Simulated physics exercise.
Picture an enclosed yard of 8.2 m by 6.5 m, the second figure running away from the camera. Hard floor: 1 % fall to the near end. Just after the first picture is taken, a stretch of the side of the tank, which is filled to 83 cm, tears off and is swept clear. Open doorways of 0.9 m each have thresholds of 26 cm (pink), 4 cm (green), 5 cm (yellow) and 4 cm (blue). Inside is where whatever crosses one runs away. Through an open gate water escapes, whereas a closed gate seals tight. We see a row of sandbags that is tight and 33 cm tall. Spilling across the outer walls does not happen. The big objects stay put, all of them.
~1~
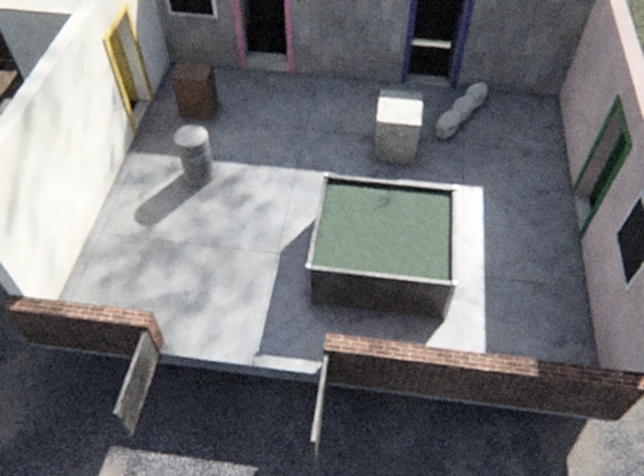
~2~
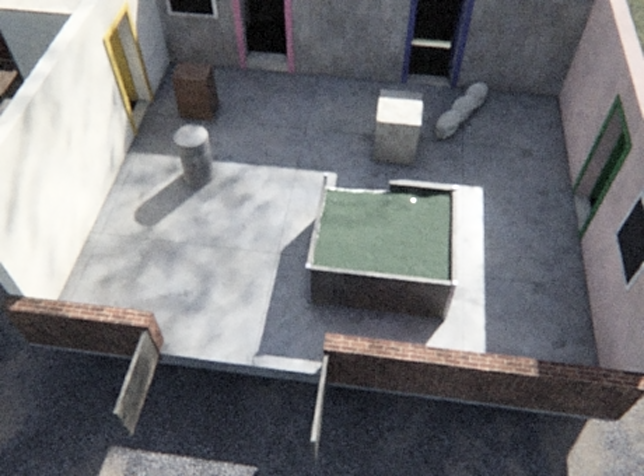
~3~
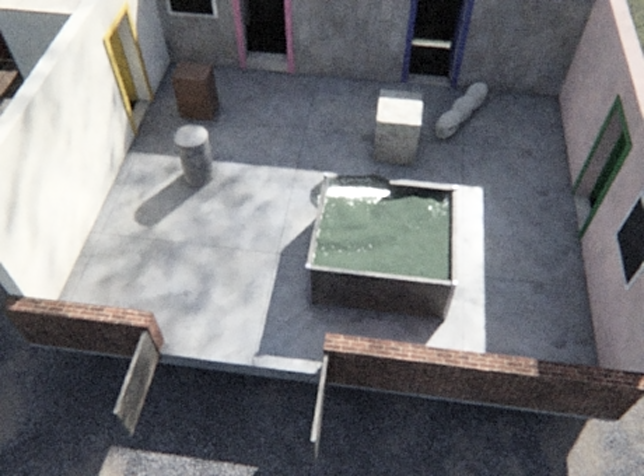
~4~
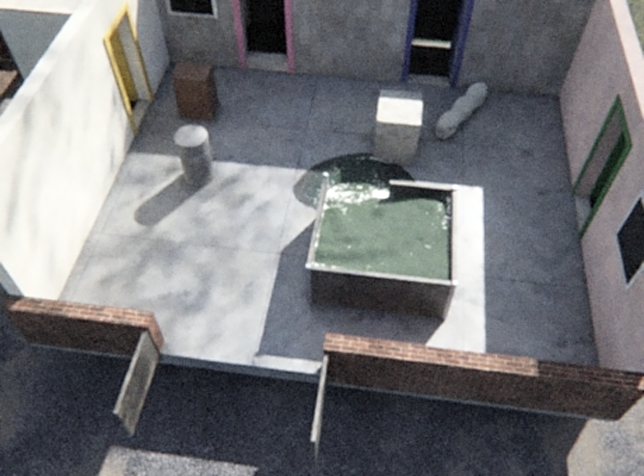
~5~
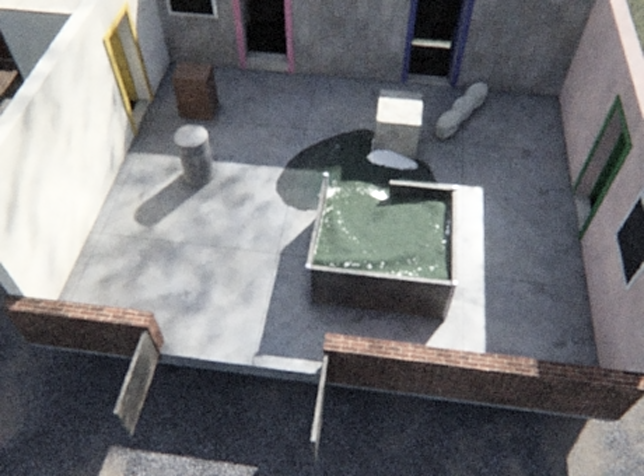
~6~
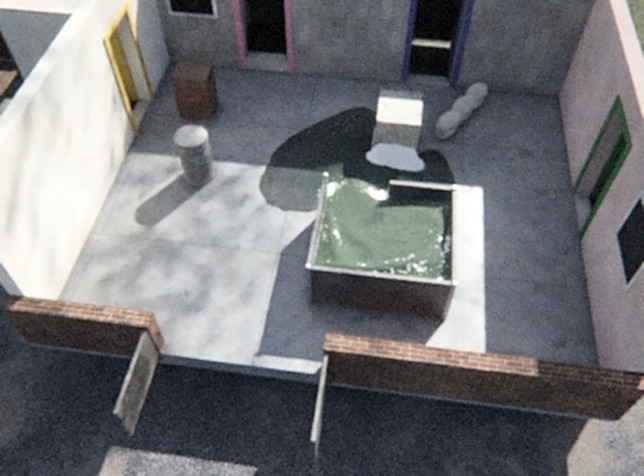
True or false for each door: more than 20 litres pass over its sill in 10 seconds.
Per door: The pink door: False; the green door: True; the yellow door: True; the blue door: True.
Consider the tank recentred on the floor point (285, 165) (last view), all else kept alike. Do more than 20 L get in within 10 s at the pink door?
Against the limit, the pink door gets more than that.
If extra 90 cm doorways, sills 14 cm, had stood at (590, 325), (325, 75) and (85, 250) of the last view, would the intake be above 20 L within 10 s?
Note, doorways in listed order: Stays short, goes beyond, stays short.
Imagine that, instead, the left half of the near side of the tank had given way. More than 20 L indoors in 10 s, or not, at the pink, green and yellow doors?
So pink ends up short of it, green short of it, yellow short of it.
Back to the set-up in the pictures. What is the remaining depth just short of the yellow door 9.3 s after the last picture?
The depth there is near 5.0 cm.
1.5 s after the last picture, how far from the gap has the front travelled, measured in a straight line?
Roughly 5.6 m.
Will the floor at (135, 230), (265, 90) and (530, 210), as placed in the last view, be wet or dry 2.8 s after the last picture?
The first point is not yet hit, the second is awash and the third is awash.
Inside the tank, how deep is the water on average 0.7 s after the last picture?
It averages close to 54 centimetres.
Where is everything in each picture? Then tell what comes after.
The first picture shows the tank at (385, 229) is whole and still, 83 cm deep.
In the second picture, water pours out on the tank's far side and has run 0.6 m, to a hidden place; typically 10 cm deep outside, 83 cm at the tank's back.
In the third picture, water pours out on the tank's far side and has run 1.0 m, to (381, 181); typically 13 cm deep outside, 83 cm at the tank's back.
In the fourth picture, the front is at (354, 156), 1.4 m from the gap on the tank's far side; 2.2 m2 of floor is under water; 81 cm left at the back of the tank.
In the fifth picture, the front is at (361, 132), 2.1 m from the gap on the tank's far side; 3.7 m2 of floor is under water; 73 cm left at the back of the tank.
In the sixth picture, the front is at (355, 111), 2.7 m from the gap on the tank's far side; 5.2 m2 of floor is under water; 69 cm left at the back of the tank.
Then, 0.7 s after the last picture water covers 25 % of the floor and is deepest (48 cm) near (379, 166); pink door not reached, green door not reached, yellow door not reached, blue door not reached.
Then, 1.5 s after the last picture water covers 45 % of the floor and is deepest (36 cm) near (379, 166); pink door 25 cm at the sill, 0 L in, green door 5 cm at the sill, 0 L in, yellow door not reached, blue door 6 cm at the sill, 0 L in.
Then, 2.8 s after the last picture water covers 55 % of the floor and is deepest (32 cm) near (175, 72); pink door 16 cm at the sill, 0 L in, green door 9 cm at the sill, 37 L in, yellow door 10 cm at the sill, 11 L in, blue door 6 cm at the sill, 4 L in.
Then, 5.3 s after the last picture water covers 75 % of the floor and is deepest (18 cm) near (159, 87); pink door 11 cm at the sill, 0 L in, green door 7 cm at the sill, 60 L in, yellow door 10 cm at the sill, 56 L in, blue door 6 cm at the sill, 17 L in.
Then, 9.3 s after the last picture water covers 95 % of the floor and is deepest (12 cm) near (47, 323); pink door 7 cm at the sill, 0 L in, green door 3 cm at the sill, 81 L in, yellow door 5 cm at the sill, 80 L in, blue door 6 cm at the sill, 37 L in.
